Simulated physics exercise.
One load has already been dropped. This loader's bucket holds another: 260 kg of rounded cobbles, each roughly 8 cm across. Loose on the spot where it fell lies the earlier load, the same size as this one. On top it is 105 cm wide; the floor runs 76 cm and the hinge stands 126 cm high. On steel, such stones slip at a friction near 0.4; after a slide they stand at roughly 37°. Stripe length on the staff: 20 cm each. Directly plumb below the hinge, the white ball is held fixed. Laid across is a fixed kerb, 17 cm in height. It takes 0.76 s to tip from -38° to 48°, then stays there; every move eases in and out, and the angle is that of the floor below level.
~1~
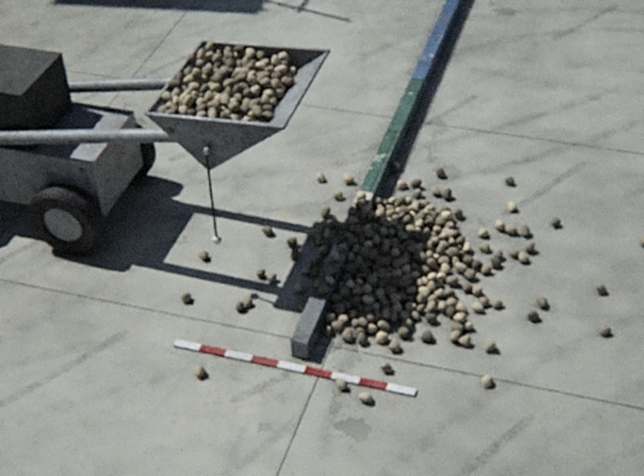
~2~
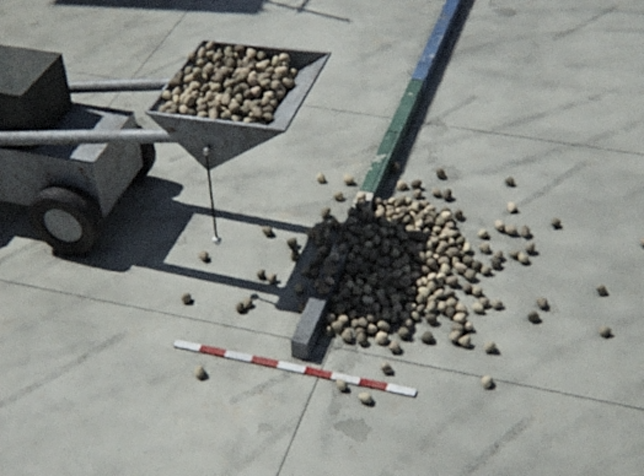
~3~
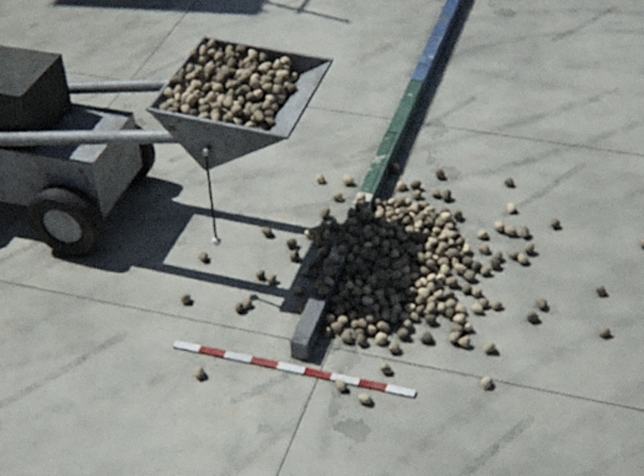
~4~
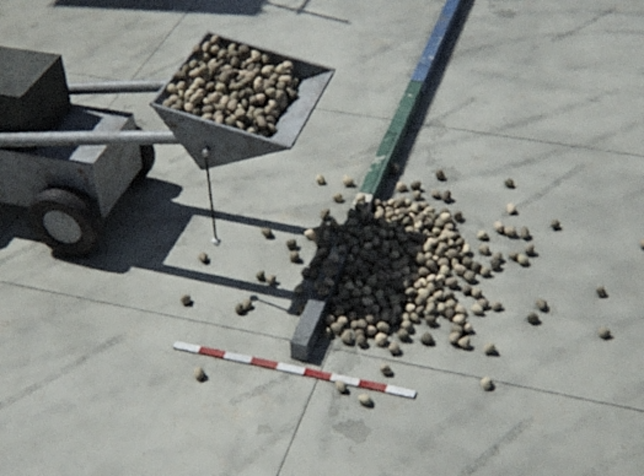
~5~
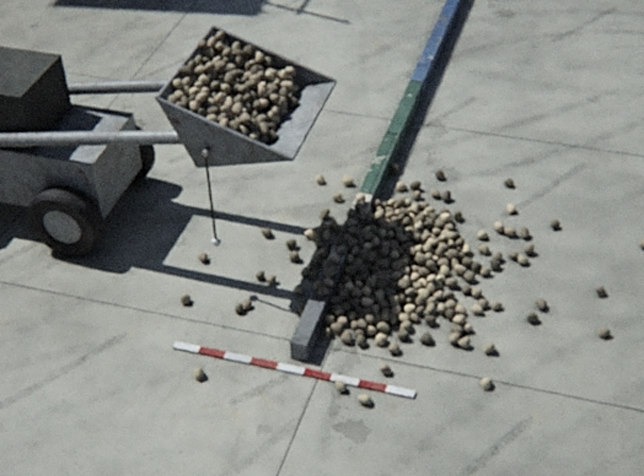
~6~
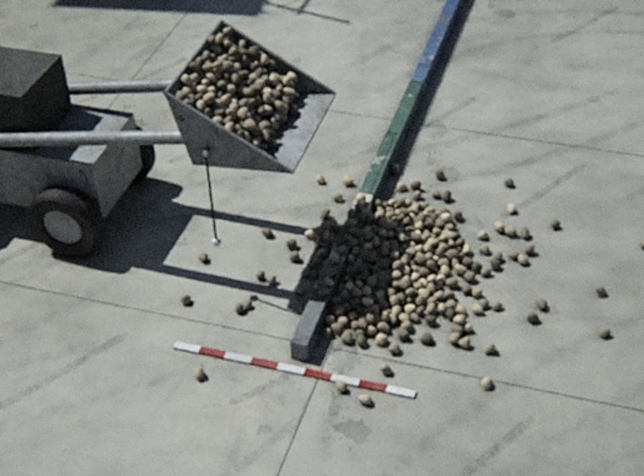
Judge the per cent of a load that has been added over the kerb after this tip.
The added amount is roughly 19 per cent of a load.
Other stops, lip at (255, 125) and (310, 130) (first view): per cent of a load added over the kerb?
Roughly 0 and 50 per cent, in that order.
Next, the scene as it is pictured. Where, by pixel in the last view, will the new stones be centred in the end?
They settle centred around (319, 246).
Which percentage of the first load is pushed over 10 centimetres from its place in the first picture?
5 %.
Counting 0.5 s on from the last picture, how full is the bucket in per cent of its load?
Roughly 60 parts in a hundred of the load.
Then, 0.2 s after the last picture the floor is at 35°; in per cent of one load, 100 in the bucket, 12 on this side of the kerb, 88 over the kerb; the foremost stones are at (567, 276).
Then, 0.5 s after the last picture the floor is at 48°; in per cent of one load, 58 in the bucket, 54 on this side of the kerb, 88 over the kerb; the foremost stones are at (567, 276).
Then, 0.9 s after the last picture the floor is at 48°; in per cent of one load, 2 in the bucket, 99 on this side of the kerb, 99 over the kerb; the foremost stones are at (567, 276).
Then, 3.4 s after the last picture the floor is at 48°; in per cent of one load, 0 in the bucket, 93 on this side of the kerb, 107 over the kerb; the foremost stones are at (580, 285). Net gain over the kerb, 19.
